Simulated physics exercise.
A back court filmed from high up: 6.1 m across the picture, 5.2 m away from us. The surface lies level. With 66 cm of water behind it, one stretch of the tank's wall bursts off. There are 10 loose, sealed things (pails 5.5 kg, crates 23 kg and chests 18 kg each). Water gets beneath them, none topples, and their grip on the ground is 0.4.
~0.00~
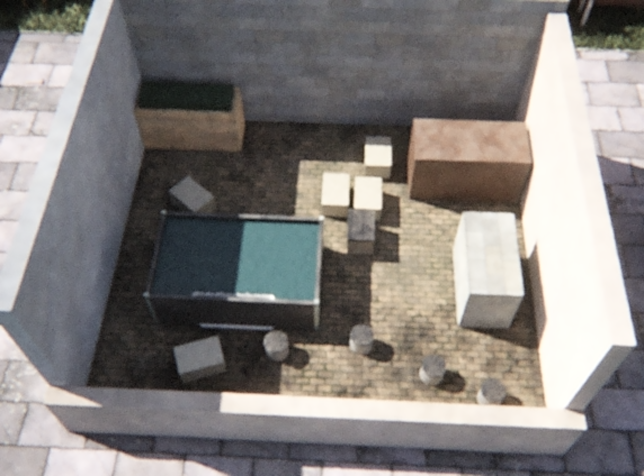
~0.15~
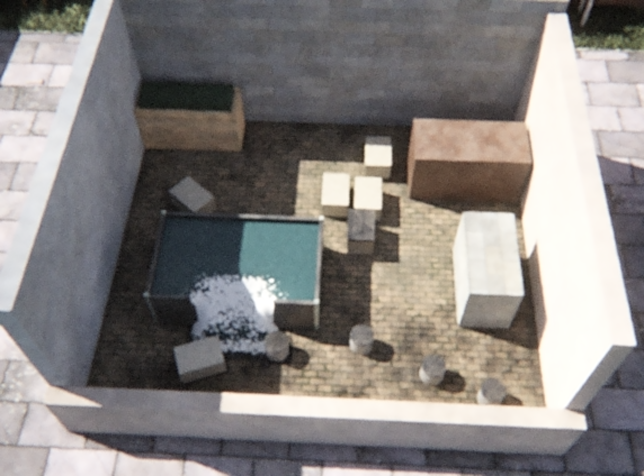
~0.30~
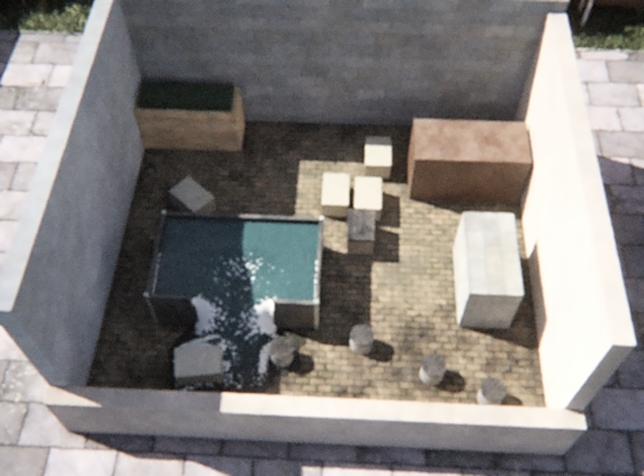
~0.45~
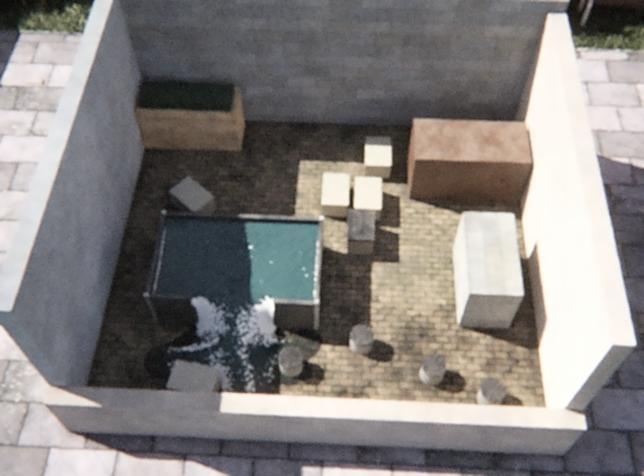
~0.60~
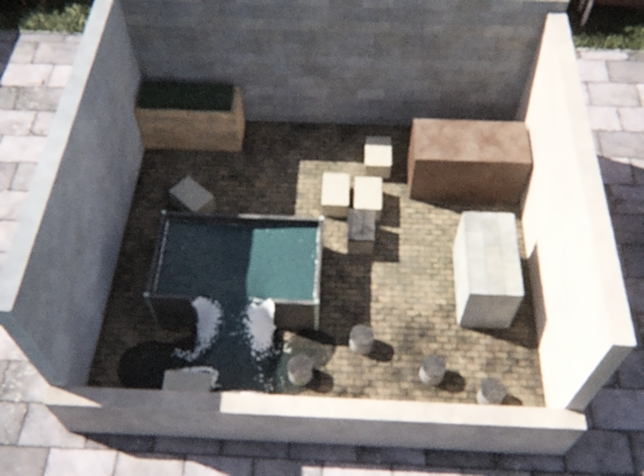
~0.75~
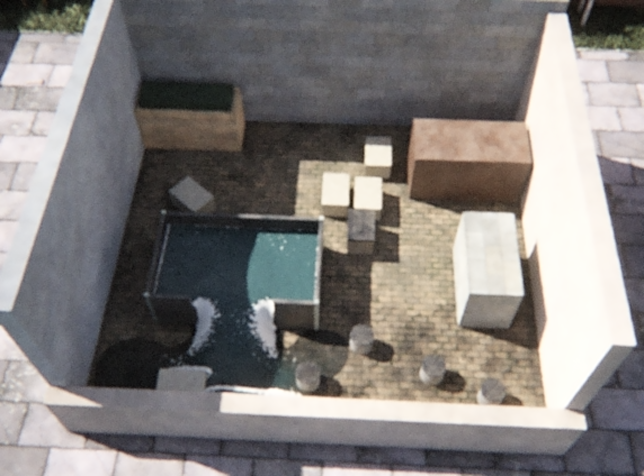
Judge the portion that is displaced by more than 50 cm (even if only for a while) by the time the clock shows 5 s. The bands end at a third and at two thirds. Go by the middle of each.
That comes to between one and two thirds.
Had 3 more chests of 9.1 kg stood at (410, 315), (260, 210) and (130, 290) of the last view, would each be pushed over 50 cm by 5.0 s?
In that order: Past it, short of it, more.
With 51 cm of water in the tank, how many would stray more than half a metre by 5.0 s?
In that case 5 of them.
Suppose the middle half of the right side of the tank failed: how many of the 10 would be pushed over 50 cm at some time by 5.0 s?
In that case 2 of them.
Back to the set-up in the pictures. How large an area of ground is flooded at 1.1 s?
Roughly 7.0 m2.
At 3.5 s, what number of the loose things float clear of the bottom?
1 of them.
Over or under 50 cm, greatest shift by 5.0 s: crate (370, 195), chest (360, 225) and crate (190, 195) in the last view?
In turn: Short of it, less, short of it.
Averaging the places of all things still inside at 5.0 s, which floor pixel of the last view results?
At about (352, 230).
After 1.1 s 2 of 10 are over 50 cm from their spots; 1 afloat.
After 2.2 s 5 of 10 are over 50 cm from their spots; 2 afloat.
After 3.5 s 5 of 10 are over 50 cm from their spots; 1 afloat.
After 5.0 s 5 of 10 are over 50 cm from their spots, and 5 have been at some point; 1 afloat.
